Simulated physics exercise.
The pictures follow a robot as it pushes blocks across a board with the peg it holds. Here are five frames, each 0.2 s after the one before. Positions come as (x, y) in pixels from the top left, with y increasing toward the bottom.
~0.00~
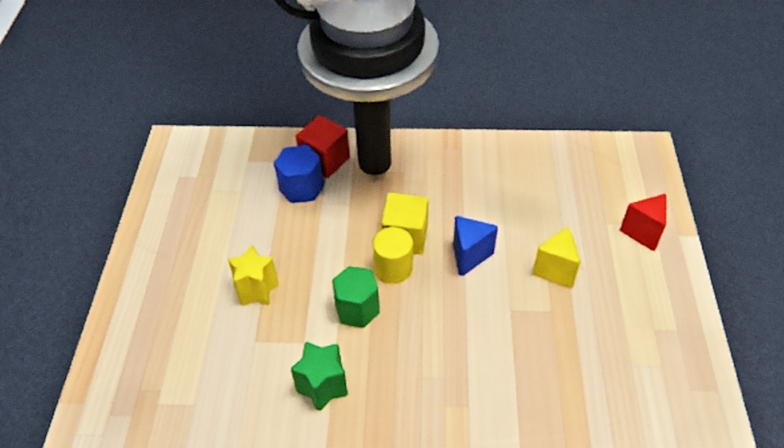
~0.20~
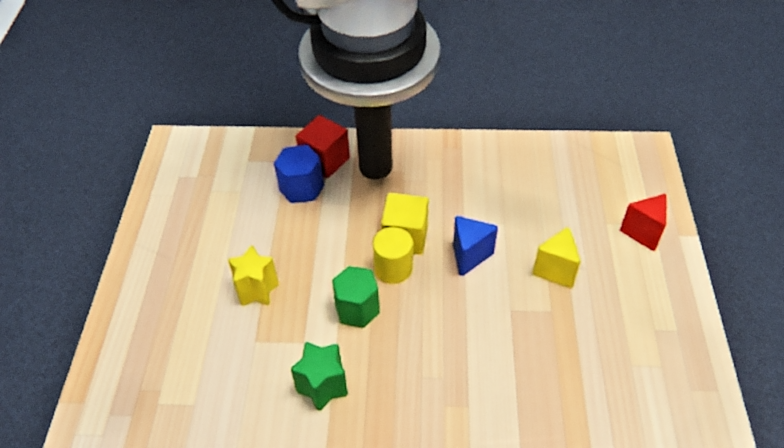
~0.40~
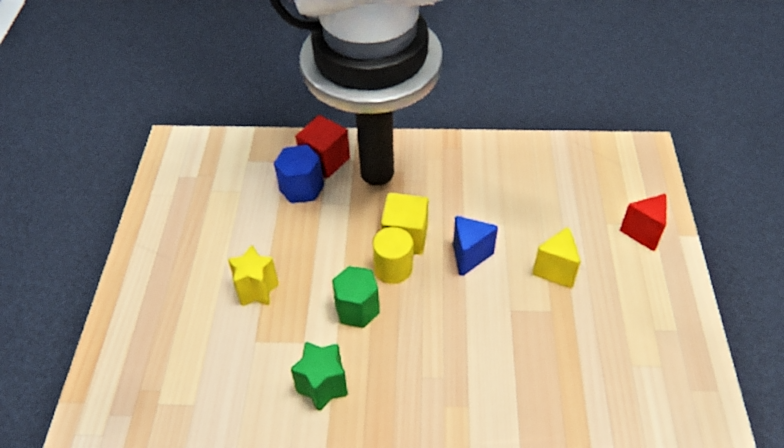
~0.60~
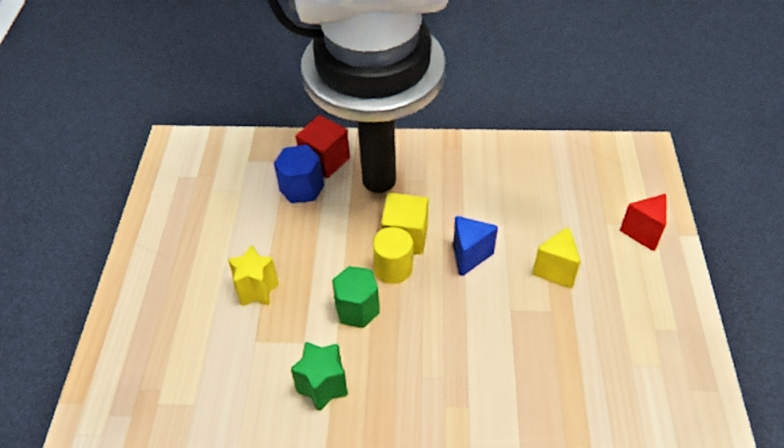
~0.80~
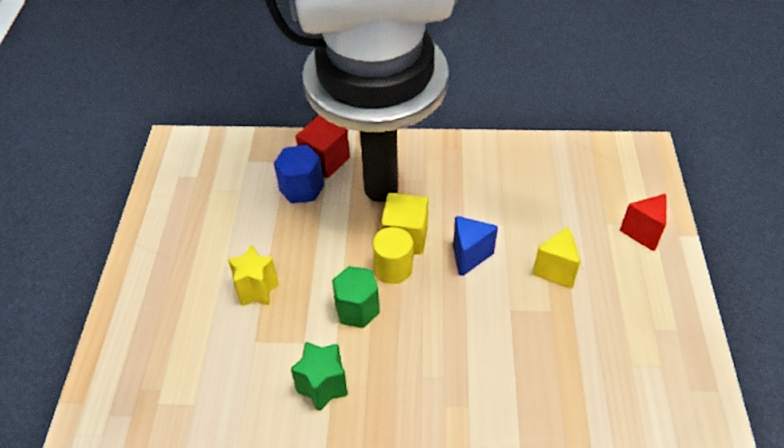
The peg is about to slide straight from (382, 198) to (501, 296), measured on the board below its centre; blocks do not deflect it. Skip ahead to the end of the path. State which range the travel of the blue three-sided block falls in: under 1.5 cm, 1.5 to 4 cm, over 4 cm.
Distance: Above 4 cm.
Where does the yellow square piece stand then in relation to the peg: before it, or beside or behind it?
I'd say it has come free.
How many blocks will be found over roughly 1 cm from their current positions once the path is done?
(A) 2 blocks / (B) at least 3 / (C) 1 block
I choose B.
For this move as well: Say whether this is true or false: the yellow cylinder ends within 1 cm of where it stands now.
That statement is not accurate.
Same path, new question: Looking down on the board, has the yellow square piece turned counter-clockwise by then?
I'd say no.
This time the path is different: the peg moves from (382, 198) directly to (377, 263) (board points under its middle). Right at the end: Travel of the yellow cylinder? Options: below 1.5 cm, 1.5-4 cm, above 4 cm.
Distance: 1.5 to 4 cm.
The first path, step by step. One third of the way, peg (419, 221); yellow cylinder (395, 265); yellow square piece (424, 236).
Two thirds of the way, peg (460, 254); yellow cylinder (396, 279); yellow square piece (441, 267), turned 40° clockwise; blue three-sided block (496, 237), turned 15° clockwise.
At the end, peg (503, 287); yellow cylinder (396, 279); yellow square piece (441, 267), turned 40° clockwise; blue three-sided block (524, 246), turned 30° anticlockwise; yellow three-sided block still.
